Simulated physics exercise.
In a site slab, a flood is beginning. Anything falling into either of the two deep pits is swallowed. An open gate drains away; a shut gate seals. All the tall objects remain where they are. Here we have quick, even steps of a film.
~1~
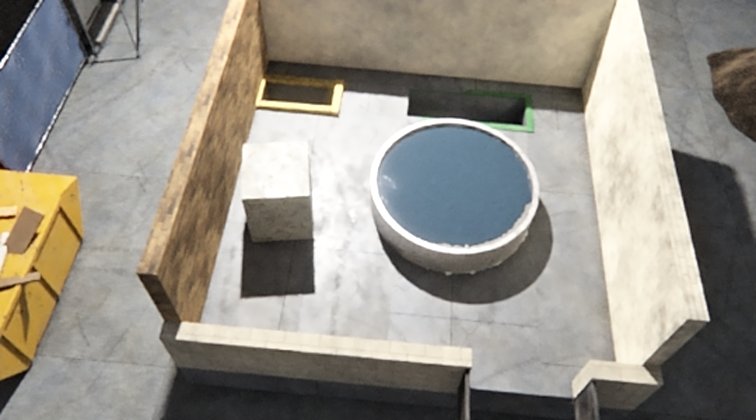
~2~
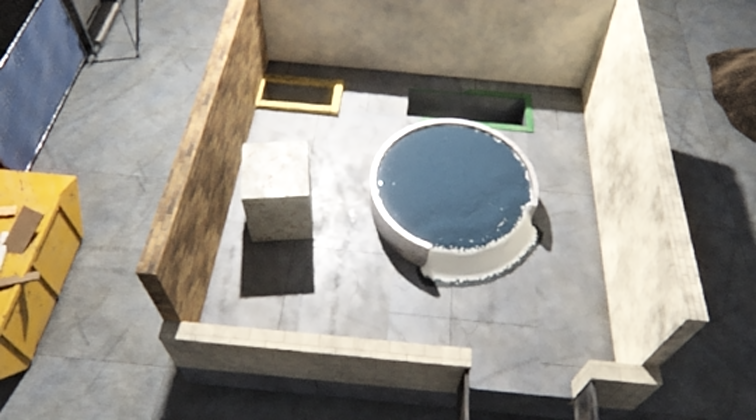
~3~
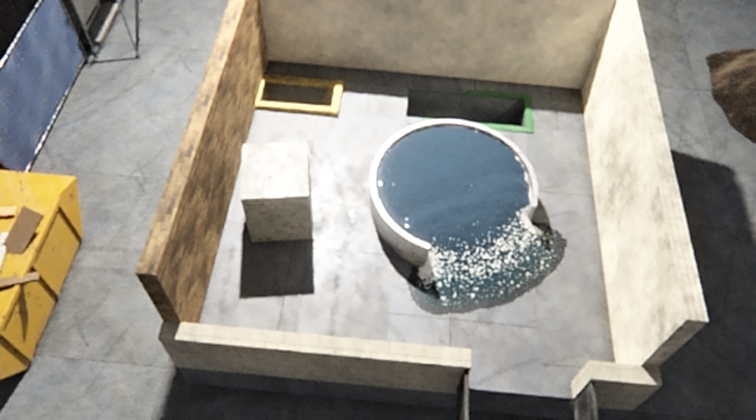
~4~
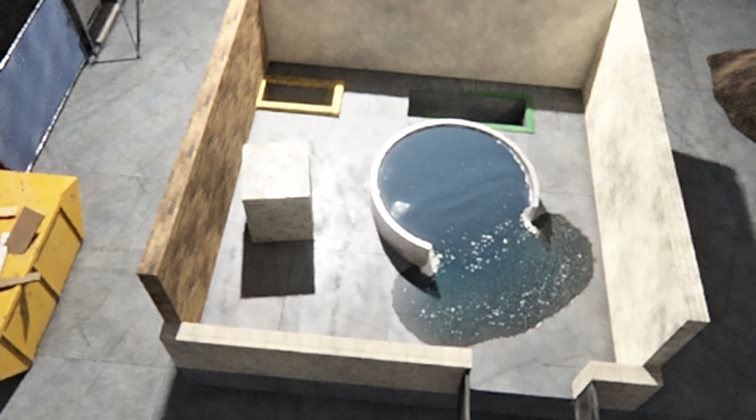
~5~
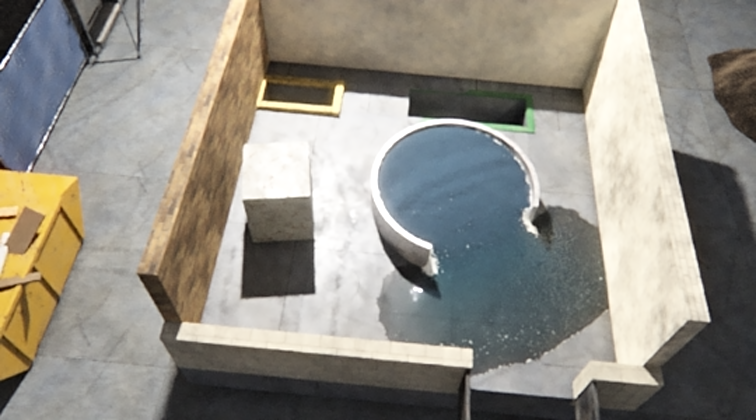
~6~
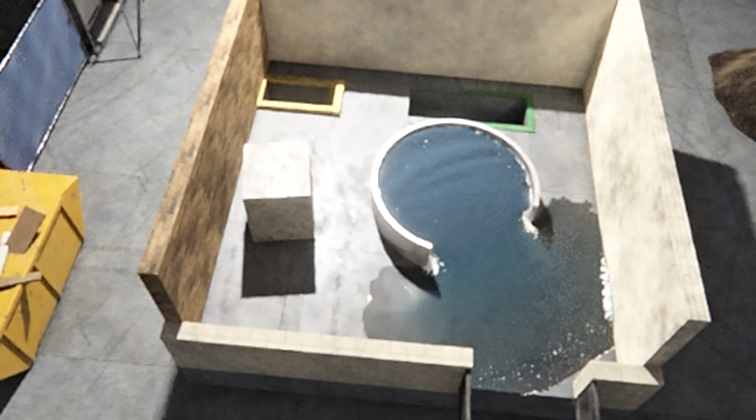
Walled concrete yard with a round tank breaking open at its lower right side, water pouring out and spreading across the floor.
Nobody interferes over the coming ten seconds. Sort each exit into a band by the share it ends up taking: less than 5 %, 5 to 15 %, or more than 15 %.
Bands: Gate: More than 15 %; yellow pit: Less than 5 %; green pit: 5 to 15 %.
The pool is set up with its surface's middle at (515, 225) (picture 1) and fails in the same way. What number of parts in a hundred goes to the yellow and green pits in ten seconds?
Tally in per cent - yellow pit 0; green pit 4.
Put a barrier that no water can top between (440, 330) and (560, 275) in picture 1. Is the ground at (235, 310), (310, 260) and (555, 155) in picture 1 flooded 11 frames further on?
As the points were listed, they come out taken by the flood, taken by the flood, and finally taken by the flood.
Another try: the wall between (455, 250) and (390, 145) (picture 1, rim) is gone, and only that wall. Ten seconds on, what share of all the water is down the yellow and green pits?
Estimates in per cent: Yellow 6, green 12.
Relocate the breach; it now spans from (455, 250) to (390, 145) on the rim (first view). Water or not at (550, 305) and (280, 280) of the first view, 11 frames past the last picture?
Well, the first place ends up left untouched, and the second one drenched.
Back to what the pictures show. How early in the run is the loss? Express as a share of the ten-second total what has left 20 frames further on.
Share gone by then: About 45 %.
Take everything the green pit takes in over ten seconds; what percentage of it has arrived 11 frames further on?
Share at that point: Close to 0 in a hundred.
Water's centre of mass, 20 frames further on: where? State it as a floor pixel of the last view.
My pick is pixel (482, 261).
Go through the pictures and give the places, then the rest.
The first picture shows the round tank at (454, 184) is whole and still.
In the second picture, the front is at (536, 231), out from the gap at (490, 257).
In the third picture, the front is at (559, 240), out from the gap at (489, 259).
In the fourth picture, the front is at (582, 242), out from the gap at (490, 260).
In the fifth picture, water pours out at (490, 260) and has run to a hidden place.
In the sixth picture, water pours out at (491, 260) and has run to a hidden place.
A moment on, water covers 25 % of the floor; the gate 4 %, the yellow pit 0 %, the green pit 0 %.
Next, water covers 35 % of the floor; the gate 15 %, the yellow pit 0 %, the green pit 0 %.
Then, water covers 50 % of the floor; the gate 30 %, the yellow pit 0 %, the green pit 0 %.
Later, water covers 65 % of the floor; the gate 46 %, the yellow pit 0 %, the green pit 2 %.
In the end, water covers 70 % of the floor; the gate 58 %, the yellow pit 0 %, the green pit 7 %.
